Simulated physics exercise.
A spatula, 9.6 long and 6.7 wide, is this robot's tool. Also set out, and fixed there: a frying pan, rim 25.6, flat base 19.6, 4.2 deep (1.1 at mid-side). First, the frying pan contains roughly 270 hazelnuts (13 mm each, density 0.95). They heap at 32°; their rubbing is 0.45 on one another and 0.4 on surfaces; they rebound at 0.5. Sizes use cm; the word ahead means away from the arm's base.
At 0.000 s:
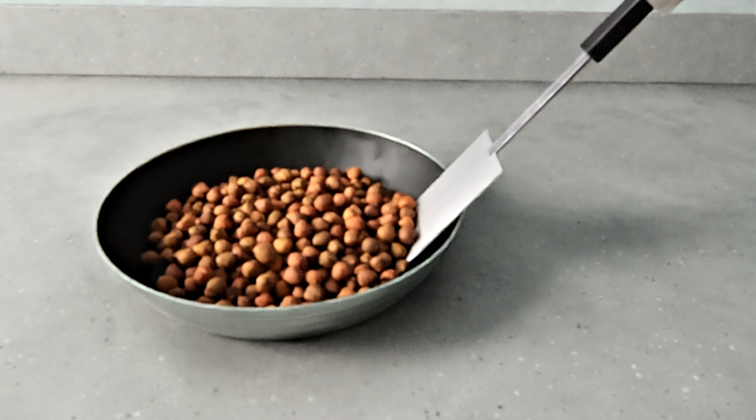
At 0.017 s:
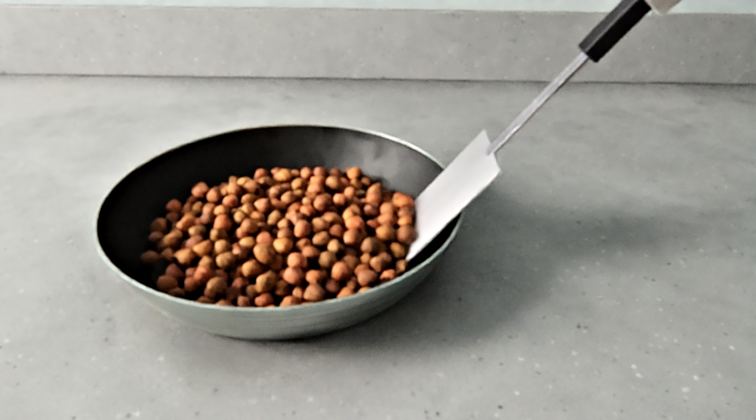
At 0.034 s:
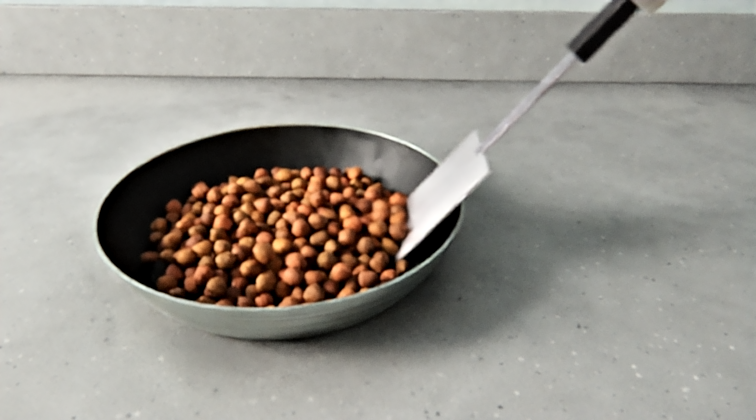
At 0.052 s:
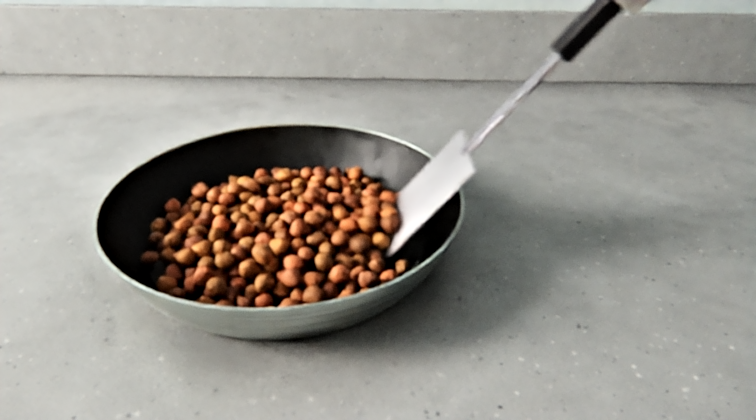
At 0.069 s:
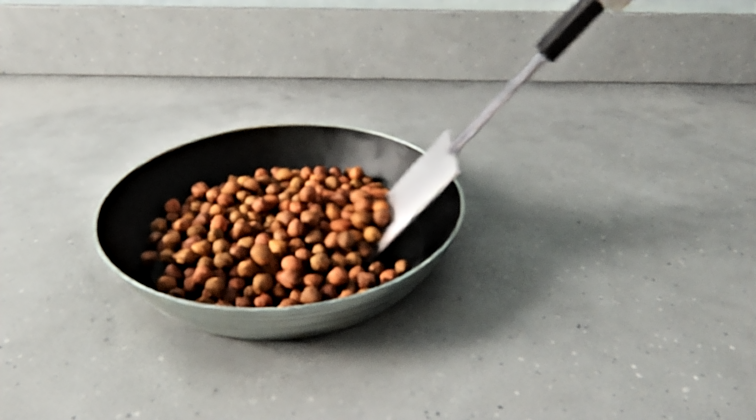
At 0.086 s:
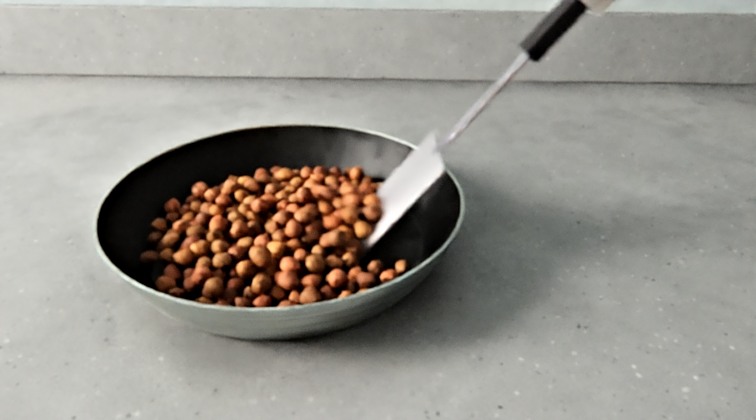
A spatula rests at the right side of a frying pan of hazelnuts, then slides left, pushing the nearest nuts together.
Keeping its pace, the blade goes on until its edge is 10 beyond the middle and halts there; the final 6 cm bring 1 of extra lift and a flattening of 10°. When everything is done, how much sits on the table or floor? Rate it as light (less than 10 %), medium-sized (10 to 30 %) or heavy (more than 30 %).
Rated light.
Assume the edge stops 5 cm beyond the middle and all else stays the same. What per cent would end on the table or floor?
0 %, roughly.
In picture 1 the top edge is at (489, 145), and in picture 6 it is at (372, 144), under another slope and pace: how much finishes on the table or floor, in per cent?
It comes to something like 25 %, give or take.
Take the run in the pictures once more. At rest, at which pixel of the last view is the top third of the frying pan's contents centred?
You'll find it at about (172, 200).
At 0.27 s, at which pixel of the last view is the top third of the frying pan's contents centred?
Around (196, 208).
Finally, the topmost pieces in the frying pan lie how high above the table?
Peak at rest, approximately 5.5 centimetres.
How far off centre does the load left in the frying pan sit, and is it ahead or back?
Roughly 4.0 cm ahead of the centre.
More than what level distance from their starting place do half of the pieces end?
Somewhere around 3 centimetres, I'd say.
After 0.18 s, sloping 52°, highest piece 5 above the table; 272 in the frying pan.
After 0.27 s, sloping 49°, highest piece 5 above the table; 272 in the frying pan.
After 0.52 s, sloping 42°, highest piece 5 above the table; 255 in the frying pan, 17 on the table or floor.
After 1.57 s, sloping 42°, highest piece 5 above the table; 254 in the frying pan, 18 on the table or floor.
At rest, 254 in the frying pan, 18 on the table or floor. That is 7 % on the table or floor.
